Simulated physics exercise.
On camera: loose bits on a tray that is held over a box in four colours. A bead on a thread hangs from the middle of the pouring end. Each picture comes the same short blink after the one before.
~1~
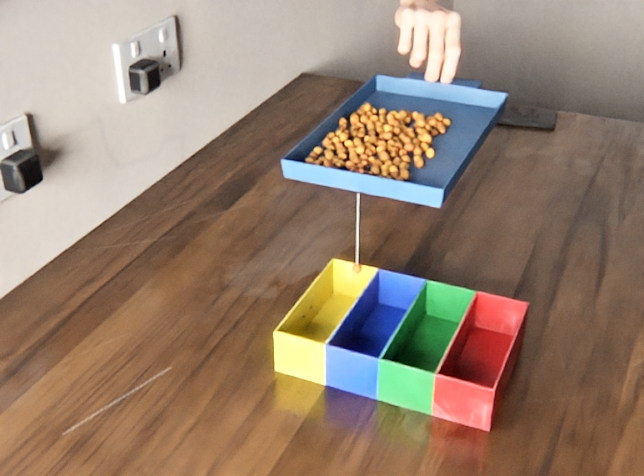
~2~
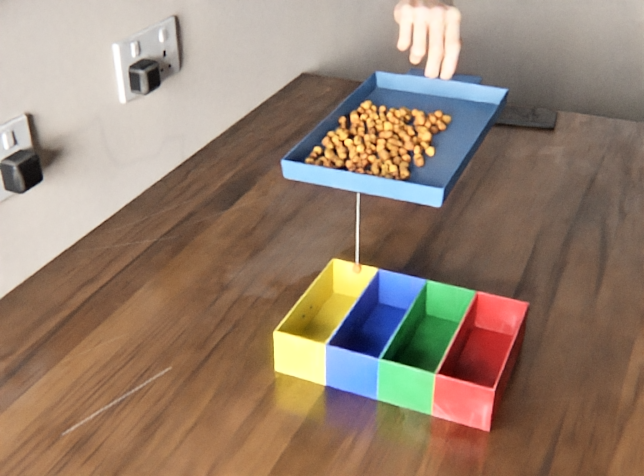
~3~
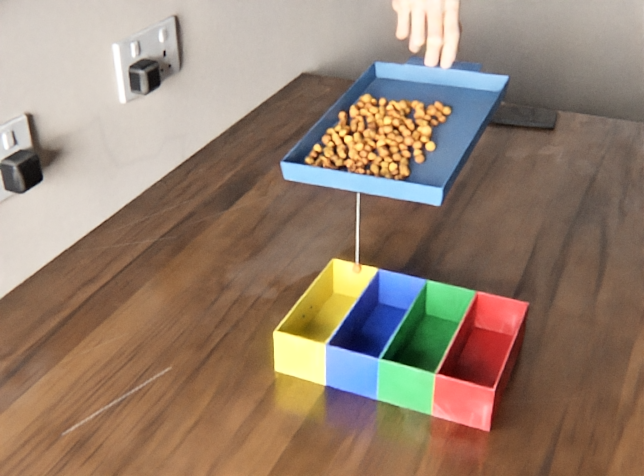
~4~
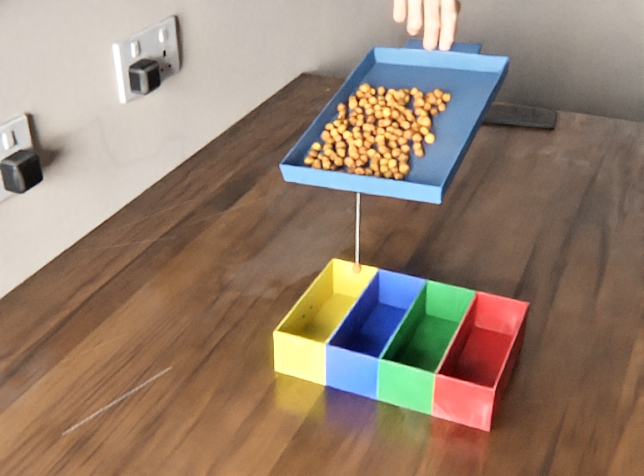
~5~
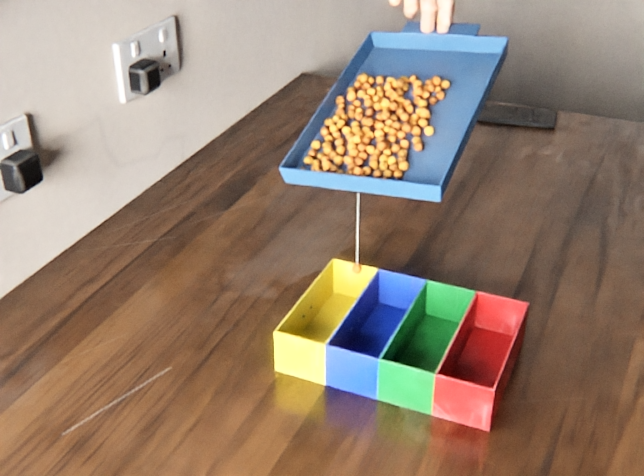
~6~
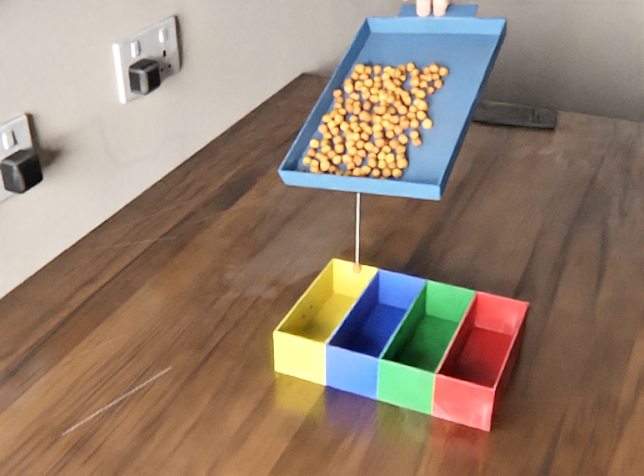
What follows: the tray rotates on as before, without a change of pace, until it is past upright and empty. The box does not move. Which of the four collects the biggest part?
Fullest: The yellow cell.
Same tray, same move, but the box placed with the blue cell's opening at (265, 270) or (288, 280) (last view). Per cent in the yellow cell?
First some 0, then 10 per cent.
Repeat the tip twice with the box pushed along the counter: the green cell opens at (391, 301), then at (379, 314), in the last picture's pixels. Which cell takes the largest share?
At the first place the yellow one, at the second yellow.
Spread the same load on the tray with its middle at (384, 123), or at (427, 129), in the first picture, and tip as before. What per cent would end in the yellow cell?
Roughly 20 per cent, and 30 per cent.
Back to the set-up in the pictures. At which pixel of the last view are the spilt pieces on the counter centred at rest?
Close to (269, 318).
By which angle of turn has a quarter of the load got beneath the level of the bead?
Roughly 115°.
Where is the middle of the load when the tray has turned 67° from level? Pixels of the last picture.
Close to (335, 132).
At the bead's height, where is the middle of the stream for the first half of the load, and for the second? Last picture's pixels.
Around (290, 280) and then (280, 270).
Soon, tray tipped steeply; all on the tray.
A while on, tray tipped past a quarter turn; all on the tray.
Towards the end, tray tipped past a quarter turn; about a third in the yellow cell; a small part in the blue cell; about two thirds falling or outside the box.
Finally, tray tipped past a quarter turn; about a third in the yellow cell; a small part in the blue cell; none in the red cell; none in the green cell; about two thirds outside the box.
